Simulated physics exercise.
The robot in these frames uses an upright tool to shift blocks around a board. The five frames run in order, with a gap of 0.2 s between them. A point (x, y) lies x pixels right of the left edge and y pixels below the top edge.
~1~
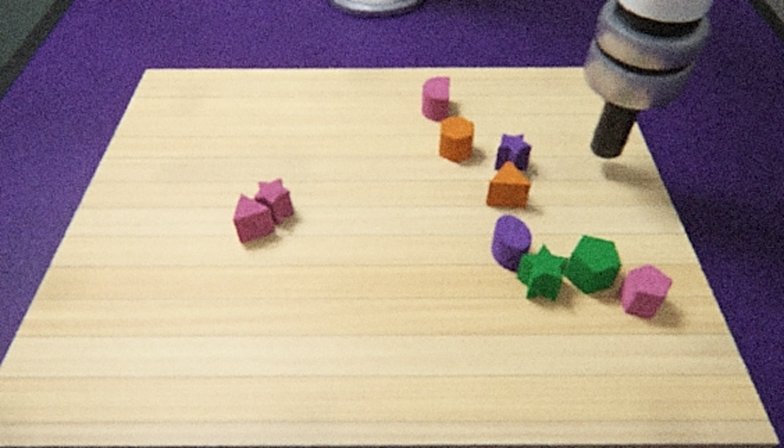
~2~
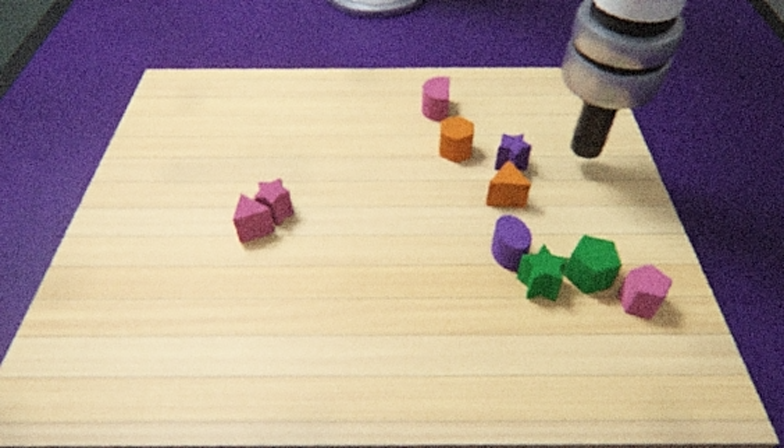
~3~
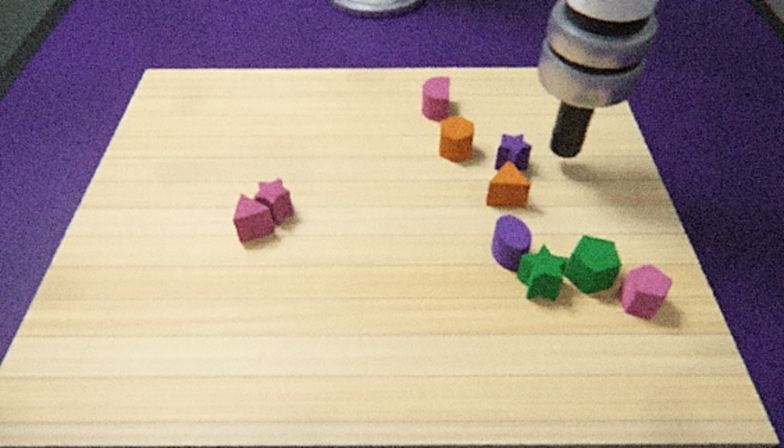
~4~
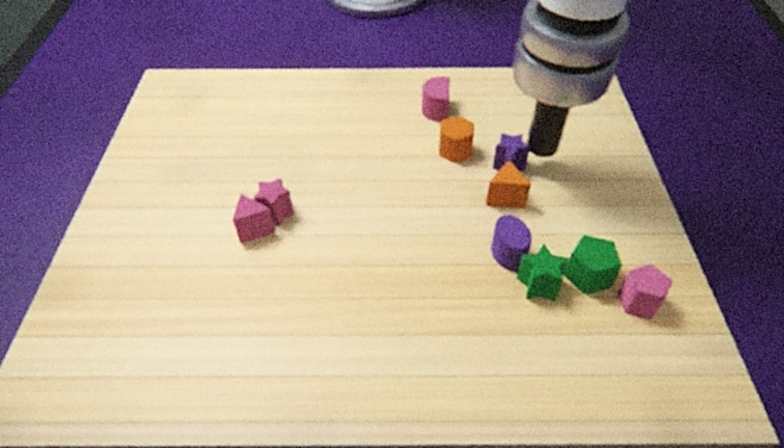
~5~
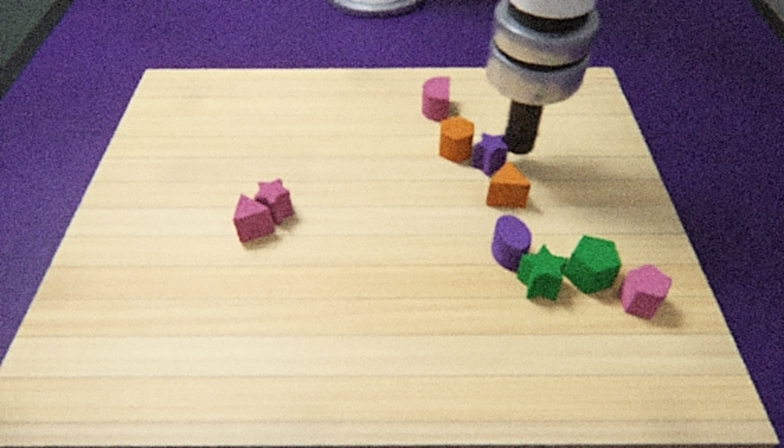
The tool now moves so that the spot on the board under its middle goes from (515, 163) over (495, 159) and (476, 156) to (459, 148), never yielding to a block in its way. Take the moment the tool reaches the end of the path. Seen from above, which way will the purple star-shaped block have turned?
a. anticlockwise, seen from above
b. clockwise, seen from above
Correct choice: A.
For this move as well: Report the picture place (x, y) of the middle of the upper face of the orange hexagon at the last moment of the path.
Its top centre lands on (429, 124).
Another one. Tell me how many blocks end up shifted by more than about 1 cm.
I think two will be displaced.
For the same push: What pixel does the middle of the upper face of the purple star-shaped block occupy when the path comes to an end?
Around (451, 140).
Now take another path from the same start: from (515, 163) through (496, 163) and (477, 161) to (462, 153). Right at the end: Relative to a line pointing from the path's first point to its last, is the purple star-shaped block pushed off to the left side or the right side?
Moves left.
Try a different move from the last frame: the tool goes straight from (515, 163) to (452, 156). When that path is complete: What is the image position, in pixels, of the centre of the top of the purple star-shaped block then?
Its top middle: (436, 145).
What follows on the original path. Halfway along, tool (487, 140); orange hexagon (438, 124), turned 25° clockwise; purple star-shaped block (463, 140), turned 15° anticlockwise.
At the end, tool (461, 131); orange hexagon (429, 124), turned 50° clockwise; purple star-shaped block (451, 140), turned 50° anticlockwise; orange triangular piece not moved.
